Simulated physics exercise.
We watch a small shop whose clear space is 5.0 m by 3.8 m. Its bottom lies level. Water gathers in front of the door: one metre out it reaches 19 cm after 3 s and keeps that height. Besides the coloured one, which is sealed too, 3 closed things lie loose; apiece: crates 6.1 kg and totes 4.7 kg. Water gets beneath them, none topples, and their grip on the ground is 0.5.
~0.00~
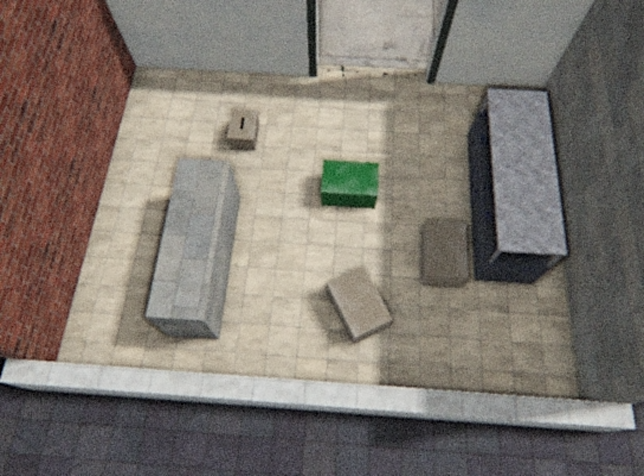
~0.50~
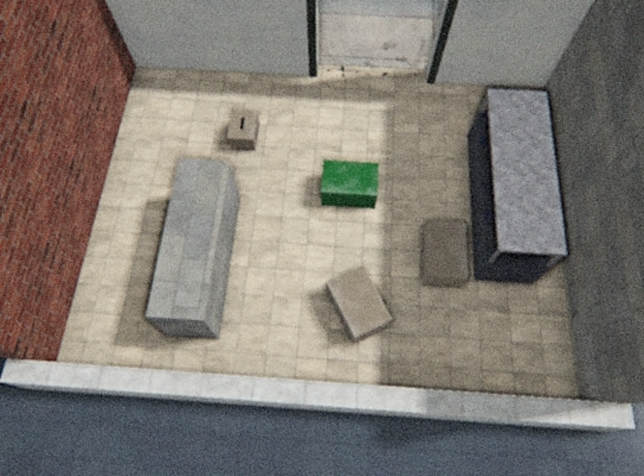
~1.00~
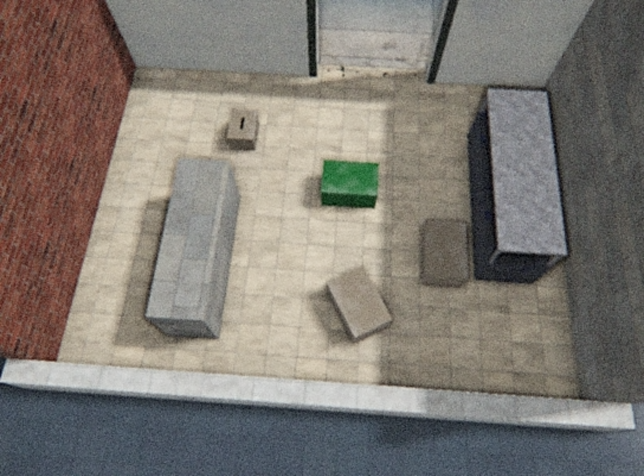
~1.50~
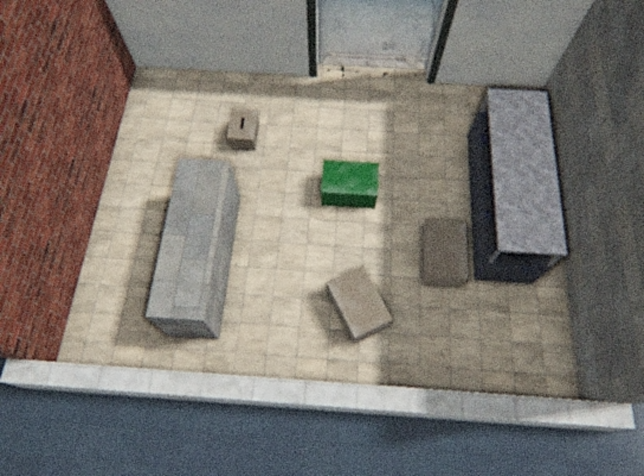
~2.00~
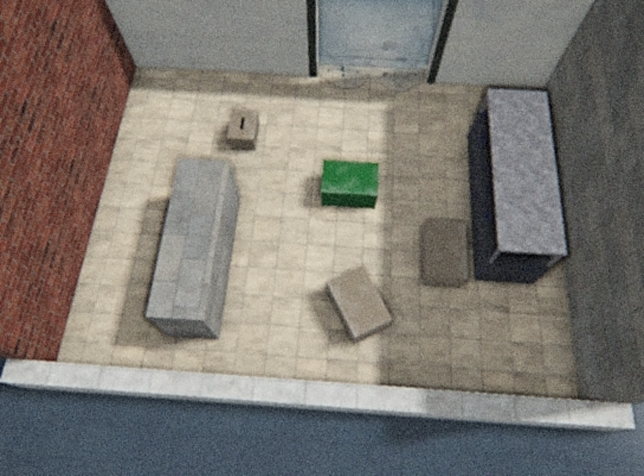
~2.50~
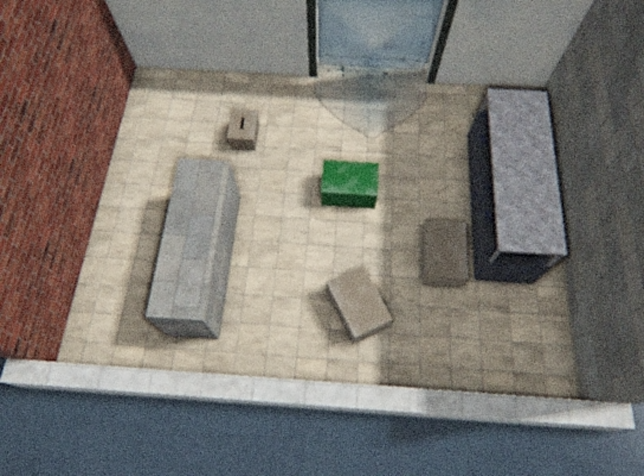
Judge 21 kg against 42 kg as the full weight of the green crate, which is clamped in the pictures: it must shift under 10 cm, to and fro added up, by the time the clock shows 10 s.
I expect that only the larger load is enough.
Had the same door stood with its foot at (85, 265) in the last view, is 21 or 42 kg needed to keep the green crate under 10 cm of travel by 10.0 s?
Then the lower weight is enough.
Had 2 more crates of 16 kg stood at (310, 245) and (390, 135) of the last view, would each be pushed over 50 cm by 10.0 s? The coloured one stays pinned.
In that order: Less, past it.
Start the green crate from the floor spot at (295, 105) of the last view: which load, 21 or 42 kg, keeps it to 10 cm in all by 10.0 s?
The smaller is enough.
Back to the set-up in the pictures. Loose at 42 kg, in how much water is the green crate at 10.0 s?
About 9 cm.
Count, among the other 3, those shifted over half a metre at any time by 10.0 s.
I count 2.
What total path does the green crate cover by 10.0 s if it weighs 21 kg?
Some 140 cm in all.
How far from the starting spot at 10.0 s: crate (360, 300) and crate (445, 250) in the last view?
In that order: 60 cm, 120 cm.
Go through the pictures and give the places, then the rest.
In the first frame, the green crate at (350, 177) rests on the ground; water covers 0.0 m2; 0 of 4 have shifted.
In the second frame, the green crate at (350, 177) rests on the ground; water covers 0.0 m2; 0 of 4 have shifted.
In the third frame, the green crate at (350, 177) rests on the ground; 0.0 m2 under water; 0 of 4 have shifted.
In the fourth frame, the green crate at (350, 177) rests on the ground; 0.0 m2 under water; 0 of 4 have shifted.
In the fifth frame, the green crate at (350, 177), on the bottom; water covers 0.1 m2; 0 of 4 have shifted.
In the sixth frame, the green crate at (350, 177), on the bottom; 0.8 m2 under water; 0 of 4 have shifted.
After 3.5 s the green crate would be 0 cm from its start with 21 kg and 0 cm from its start with 42 kg; 5 cm of water round it then.
After 4.5 s the green crate would be 29 cm from its start with 21 kg and 0 cm from its start with 42 kg; 6 cm of water round it then.
After 7.0 s the green crate would be 57 cm from its start with 21 kg and 0 cm from its start with 42 kg; 5 cm of water round it then.
After 10.0 s the green crate would be 140 cm from its start with 21 kg and 0 cm from its start with 42 kg; 9 cm of water round it then.
